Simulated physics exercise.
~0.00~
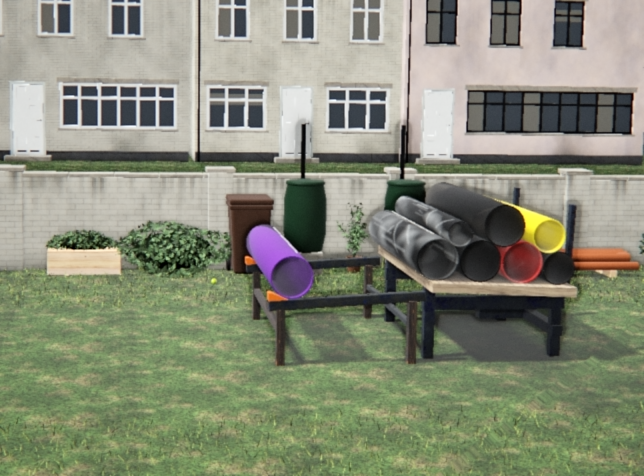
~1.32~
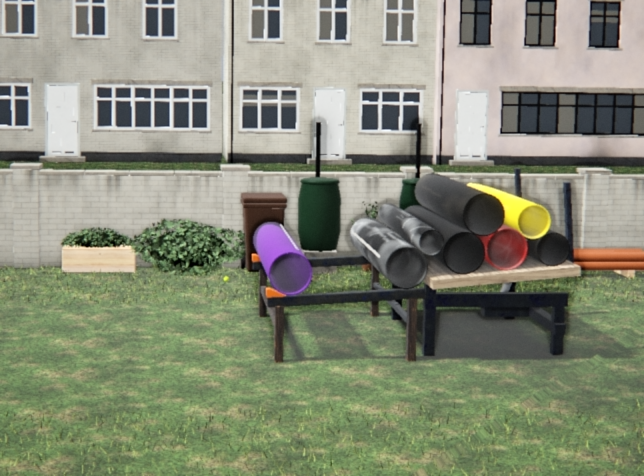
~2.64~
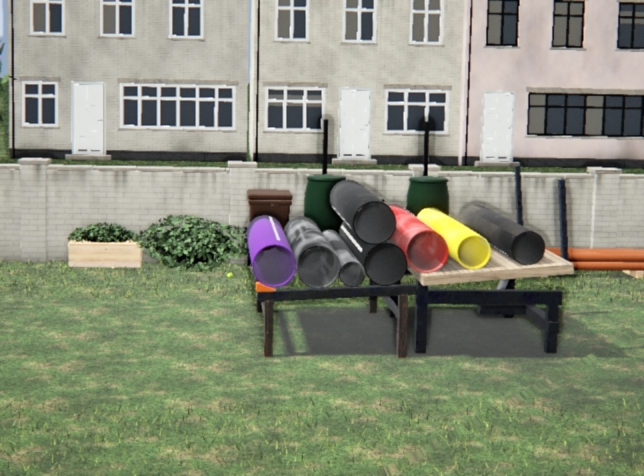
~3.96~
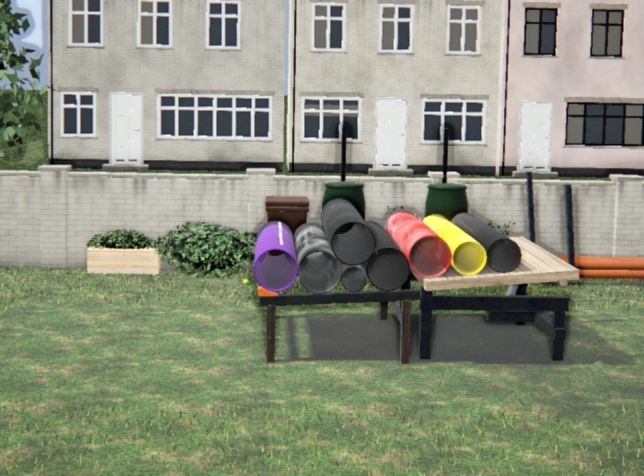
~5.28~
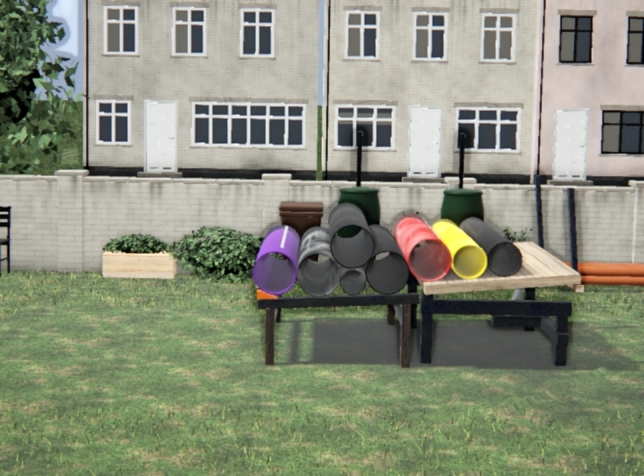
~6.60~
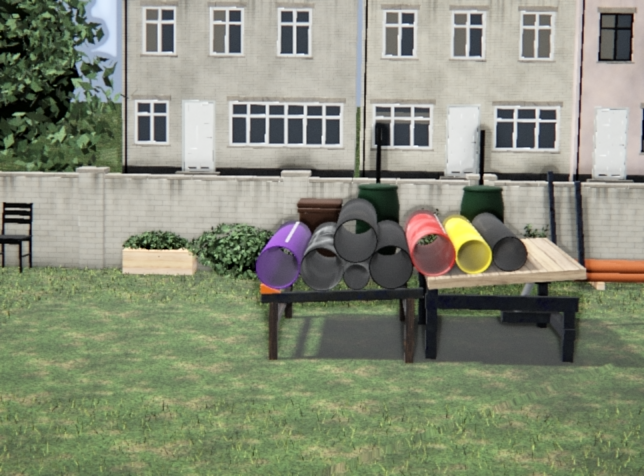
Tilting table levelling as stacked plastic pipes roll left onto a rack, the red and yellow ones staying on the tabletop.
